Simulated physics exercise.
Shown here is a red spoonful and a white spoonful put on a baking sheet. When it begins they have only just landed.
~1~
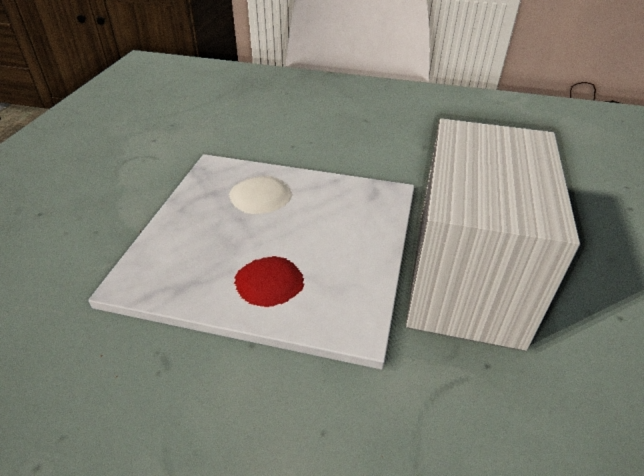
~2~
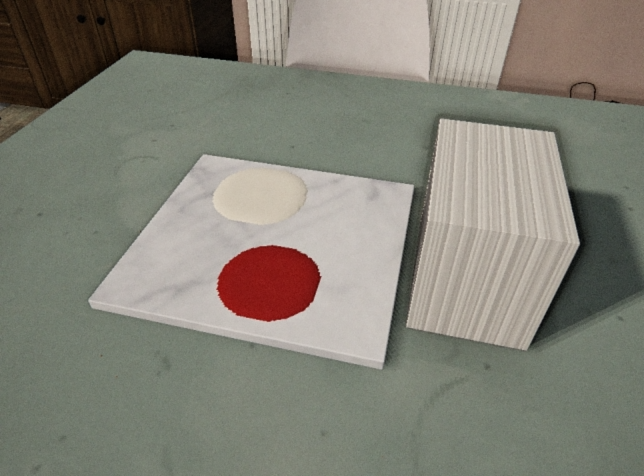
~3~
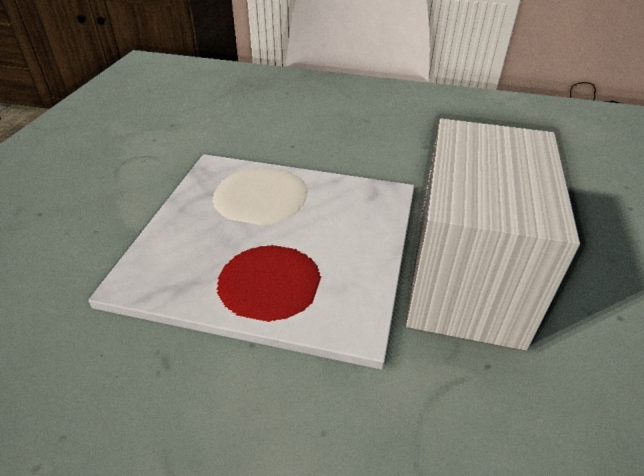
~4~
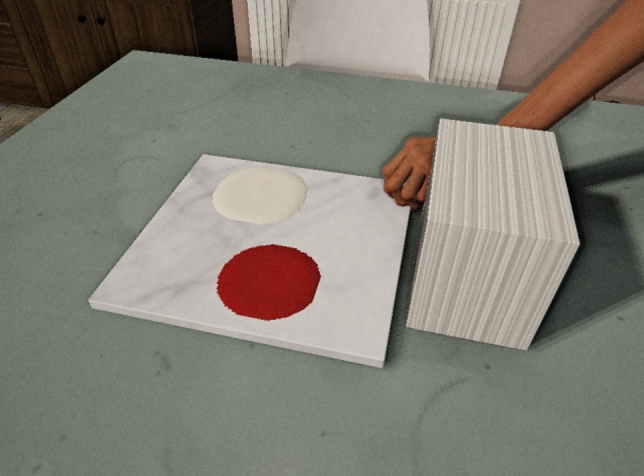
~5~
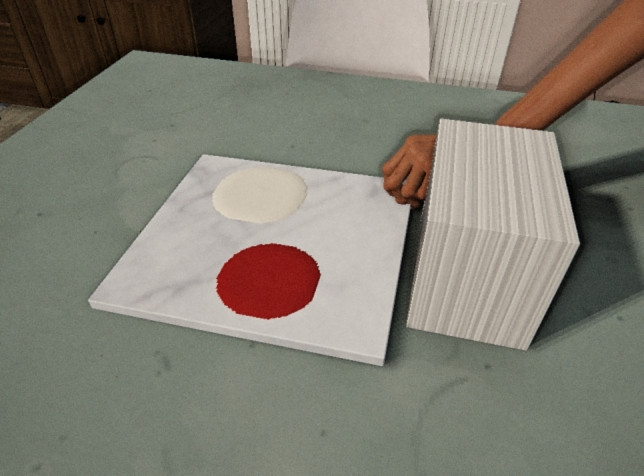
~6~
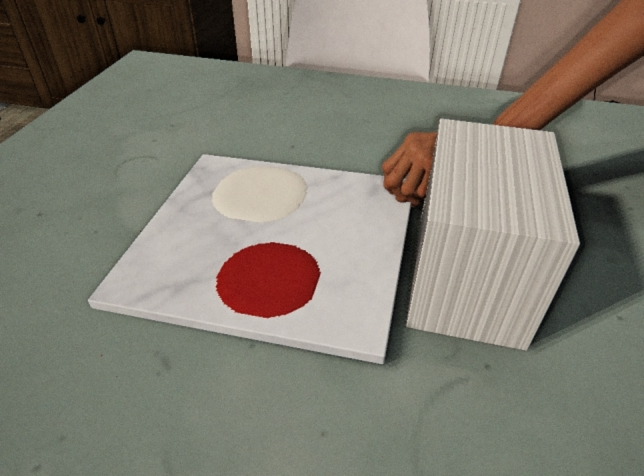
A red mound and a white mound spread into flat, thin patches on a pale marbled board beside a striped block, then a hand took the board's right end and raised it very slightly.
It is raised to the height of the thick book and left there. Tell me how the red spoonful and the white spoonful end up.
Note - red spoonful: It leaves the surface; white spoonful: It leaves the surface.
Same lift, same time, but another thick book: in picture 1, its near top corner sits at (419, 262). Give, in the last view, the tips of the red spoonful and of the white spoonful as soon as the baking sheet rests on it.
(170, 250), then (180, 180).
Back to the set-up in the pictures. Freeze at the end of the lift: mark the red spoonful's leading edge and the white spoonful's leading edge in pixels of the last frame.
In the last picture, the first is near (137, 245) and the second near (177, 180).
Shortly, slope about 31°; the red spoonful has crept down a long way; the white spoonful is dripping off the low end.
Then, the red spoonful is dripping off the low end; the white spoonful is dripping off the low end.
At the finish, slope about 31°; the red spoonful is dripping off the low end; the white spoonful is dripping off the low end.
